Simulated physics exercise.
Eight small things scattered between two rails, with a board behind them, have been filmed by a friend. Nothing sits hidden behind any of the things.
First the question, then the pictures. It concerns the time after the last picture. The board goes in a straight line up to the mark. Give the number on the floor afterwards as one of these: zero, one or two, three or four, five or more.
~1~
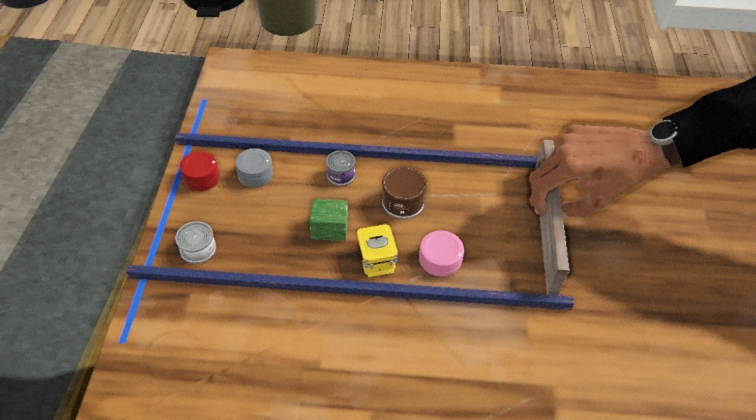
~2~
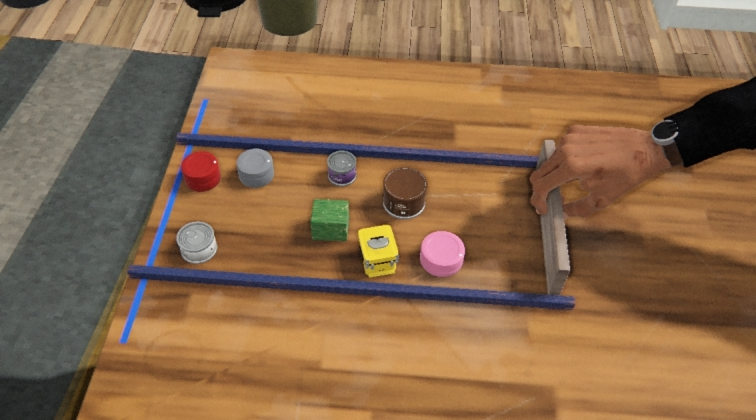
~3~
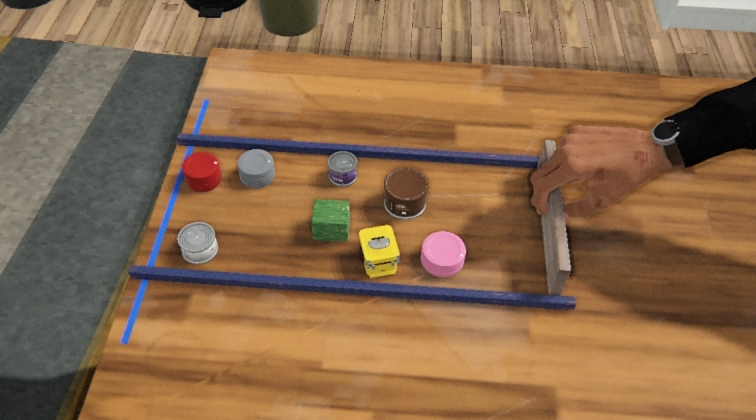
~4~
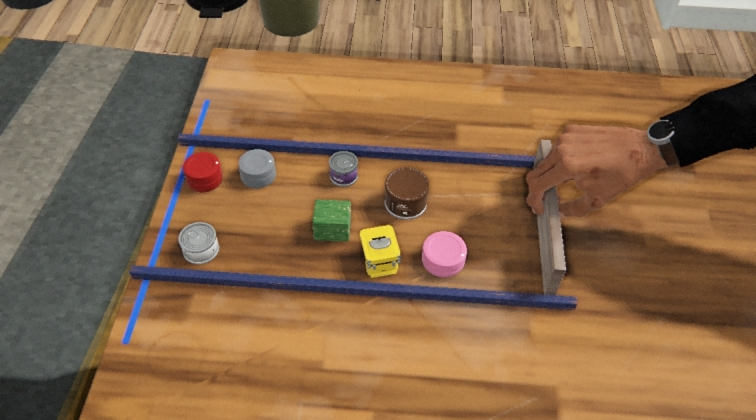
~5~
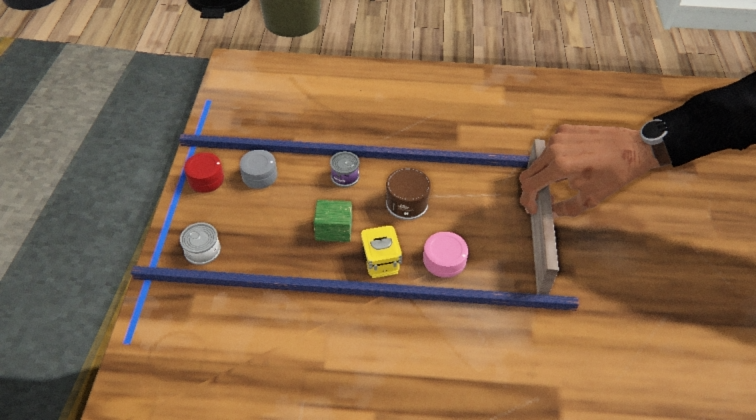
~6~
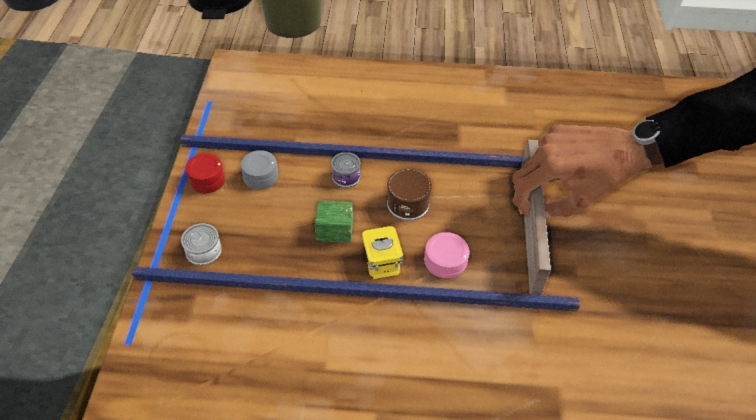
On the floor afterwards: Five or more.
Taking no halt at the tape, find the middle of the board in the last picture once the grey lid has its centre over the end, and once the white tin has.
First near (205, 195), second near (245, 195).
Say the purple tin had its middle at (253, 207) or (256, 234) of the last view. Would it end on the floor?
At the first place it goes off the edge, and at the second it goes off the edge.
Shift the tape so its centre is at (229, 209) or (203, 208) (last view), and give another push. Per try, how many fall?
1 and 3.
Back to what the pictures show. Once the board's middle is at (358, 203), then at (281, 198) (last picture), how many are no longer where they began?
Tally: 5; 7.
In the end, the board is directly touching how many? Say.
All in all, 2.
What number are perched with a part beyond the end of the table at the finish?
The count is 2.
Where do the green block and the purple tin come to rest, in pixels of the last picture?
Looks like one lands around (152, 206), and the other around (176, 150).
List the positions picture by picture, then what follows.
Red lid (200, 171); white tin (196, 243); grey lid (255, 168); board (550, 215); tape (169, 204), in the first frame.
White tin (197, 243); yellow case (378, 251), in the second frame.
Grey lid (256, 169); pink lid (443, 254), in the third frame.
Red lid (203, 172); brown pot (407, 194), in the fourth frame.
White tin (201, 244); green block (333, 221), in the fifth frame.
Red lid (206, 173); white tin (202, 244); grey lid (260, 170); board (534, 214); tape (175, 206), in the sixth frame.
Soon after, none off yet; red lid at rest near (206, 173); white tin at rest near (202, 244); grey lid at rest near (260, 170).
After that, none off yet; red lid at rest near (206, 173); white tin displaced a little near (185, 244); grey lid displaced a little near (246, 165).
In the end, the number that fall off is five or more; gone, pink lid, brown pot, yellow case, grey lid, white tin and red lid.
